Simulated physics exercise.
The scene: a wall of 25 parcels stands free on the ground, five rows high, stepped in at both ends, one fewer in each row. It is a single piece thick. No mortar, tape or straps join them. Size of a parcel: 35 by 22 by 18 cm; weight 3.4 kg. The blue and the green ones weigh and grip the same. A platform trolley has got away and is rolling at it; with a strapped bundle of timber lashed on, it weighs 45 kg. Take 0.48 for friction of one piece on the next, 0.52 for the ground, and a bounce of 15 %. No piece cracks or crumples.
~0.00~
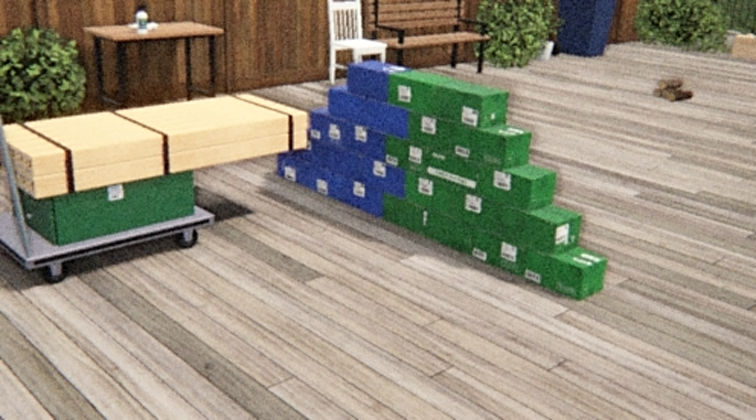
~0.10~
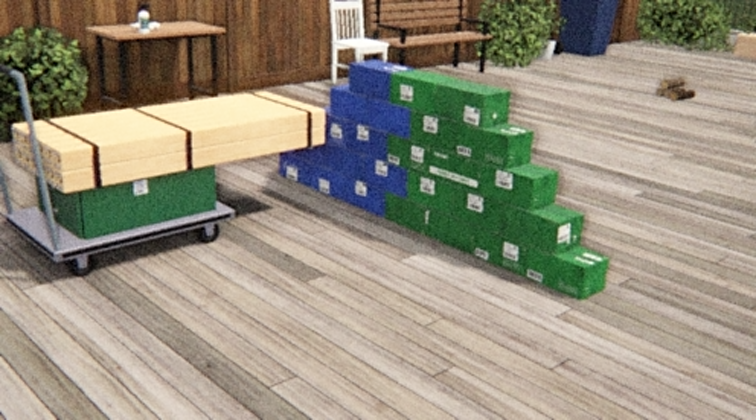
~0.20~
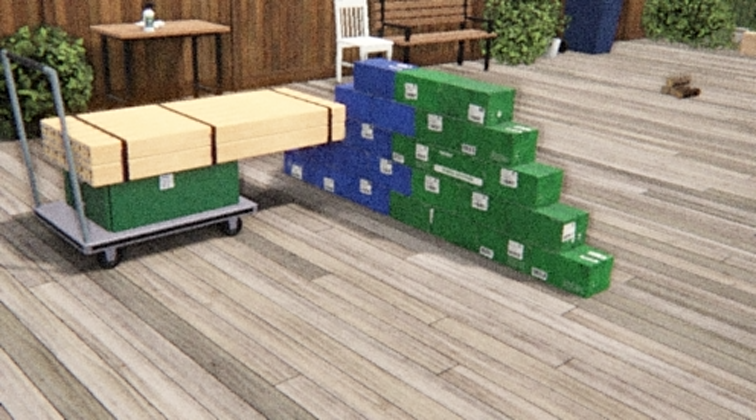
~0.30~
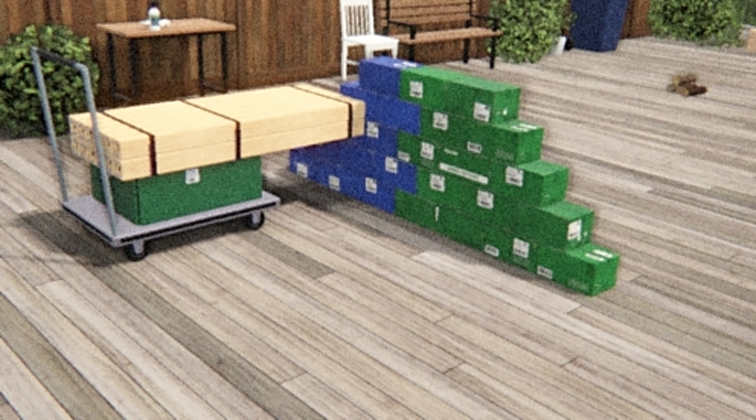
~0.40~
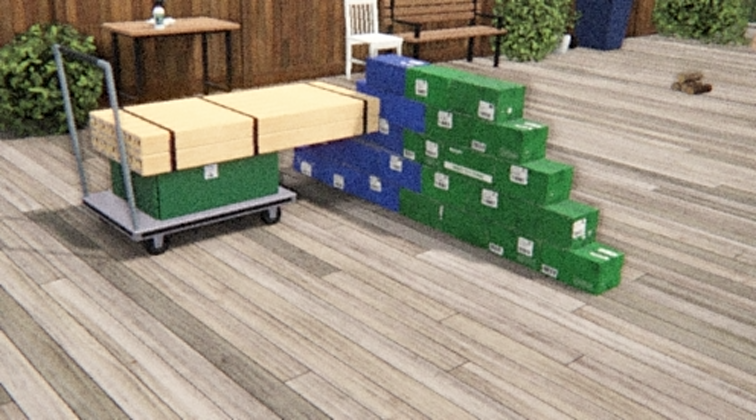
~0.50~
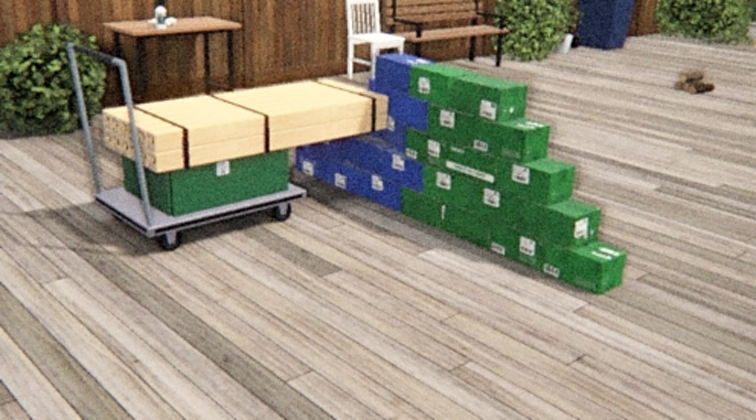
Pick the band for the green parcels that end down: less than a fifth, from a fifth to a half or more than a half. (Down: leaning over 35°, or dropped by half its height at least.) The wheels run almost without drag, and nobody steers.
It comes to fewer than one in five.
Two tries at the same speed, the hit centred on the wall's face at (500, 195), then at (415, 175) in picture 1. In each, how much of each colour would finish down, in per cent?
Green 60 then 0, blue 0 then 0 per cent.
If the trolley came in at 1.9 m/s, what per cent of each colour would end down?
In that case green 10, blue 50 per cent.
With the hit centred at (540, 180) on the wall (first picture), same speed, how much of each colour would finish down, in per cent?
Then green 20, blue 0 per cent.
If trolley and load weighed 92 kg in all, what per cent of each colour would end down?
Then green 10, blue 50 per cent.
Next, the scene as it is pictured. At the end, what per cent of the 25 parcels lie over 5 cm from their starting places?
30 per cent.
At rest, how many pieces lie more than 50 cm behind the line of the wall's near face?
Some 4 pieces.
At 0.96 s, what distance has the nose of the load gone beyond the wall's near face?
About 35 cm past it.
After 0.72 s, load 25 cm past the wall's line, still rolling; none of the 14 green parcels down (0 of 25 in all colours); top green parcel unmoved; top blue parcel leaning 17°.
After 0.96 s, load 35 cm past the wall's line, still rolling; 1 of the 14 green parcels down (7 of 25 in all colours); top green parcel unmoved; top blue parcel leaning 46°, 15 cm lower.
After 1.24 s, load 46 cm past the wall's line, still rolling; 1 of the 14 green parcels down (7 of 25 in all colours); top green parcel unmoved; top blue parcel on its side.
At rest (2.3 s), load 66 cm past the wall's line, stopped; 1 of the 14 green parcels down (7 of 25 in all colours); top green parcel unmoved; top blue parcel on its side. That is 7 per cent. As the last picture would show them, middles, top green parcel near (489, 98), top blue parcel near (546, 168).
